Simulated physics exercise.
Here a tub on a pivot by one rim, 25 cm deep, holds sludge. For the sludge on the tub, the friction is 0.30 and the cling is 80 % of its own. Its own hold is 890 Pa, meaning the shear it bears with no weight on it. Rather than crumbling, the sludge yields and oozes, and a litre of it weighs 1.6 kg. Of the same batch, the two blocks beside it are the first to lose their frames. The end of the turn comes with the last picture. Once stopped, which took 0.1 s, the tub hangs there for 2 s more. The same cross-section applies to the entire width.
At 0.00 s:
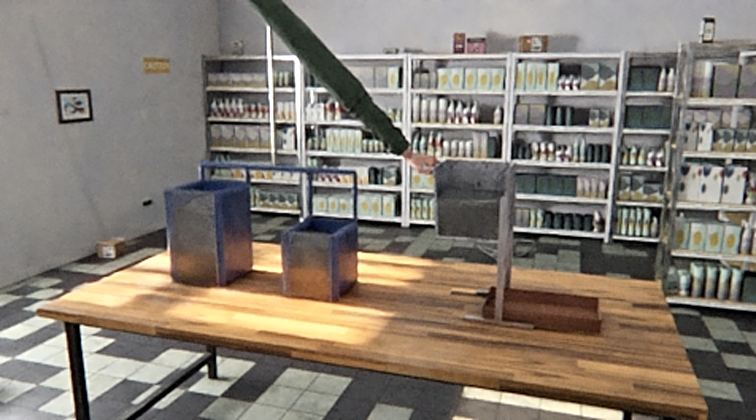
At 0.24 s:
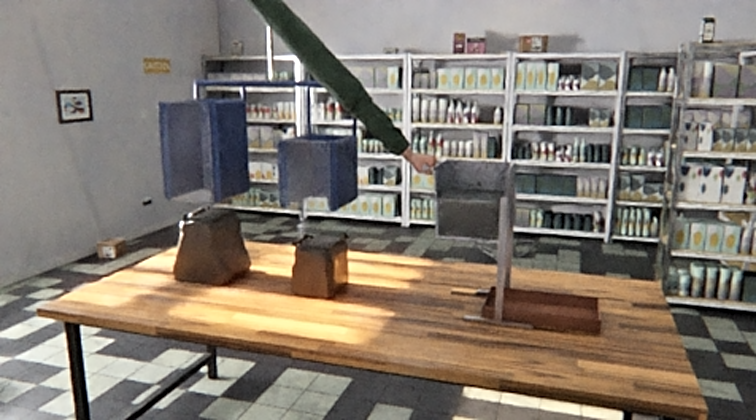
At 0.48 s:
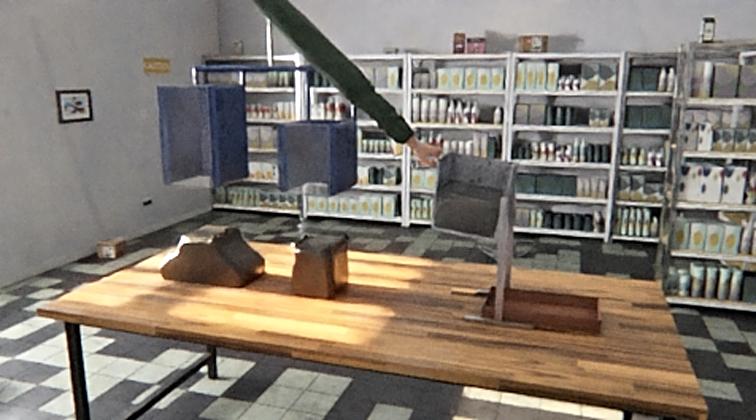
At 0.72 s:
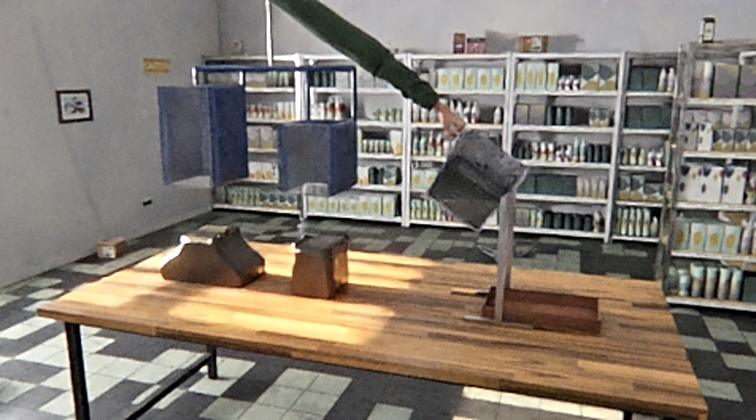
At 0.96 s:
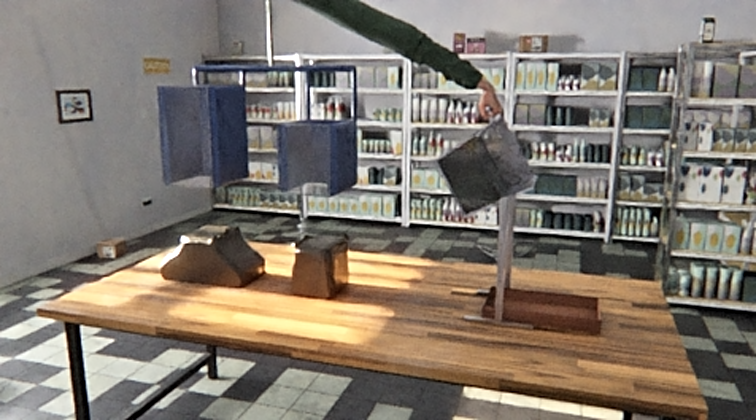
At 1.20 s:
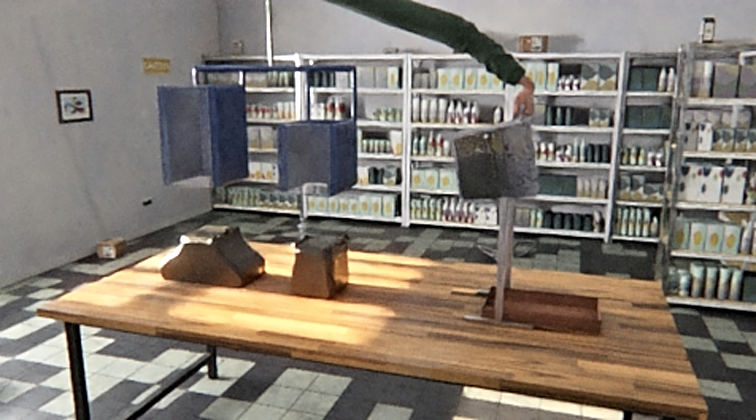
Blue box-shaped moulds lifting off two dark blocks, the left one slumping, then a green-sleeved arm tilting a grey tub.
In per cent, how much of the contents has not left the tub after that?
Expect about 100 out of 100.
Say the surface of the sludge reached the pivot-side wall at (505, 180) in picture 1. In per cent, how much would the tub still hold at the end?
I'd guess around 100 in a hundred.
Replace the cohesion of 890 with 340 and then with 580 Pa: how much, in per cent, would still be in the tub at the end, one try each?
In order: Around 80 % and around 100 %.
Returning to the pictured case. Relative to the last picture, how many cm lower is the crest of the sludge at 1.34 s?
Roughly 0 cm.
After 1.34 s, the tub is at 80 degrees and holds 100 %.
After 1.51 s, the tub is at 80 degrees and holds 100 %.
After 1.68 s, the tub is at 80 degrees and holds 100 %.
After 1.85 s, the tub is at 80 degrees and holds 100 %.
After 3.20 s, the tub is at 80 degrees and holds 100 %.
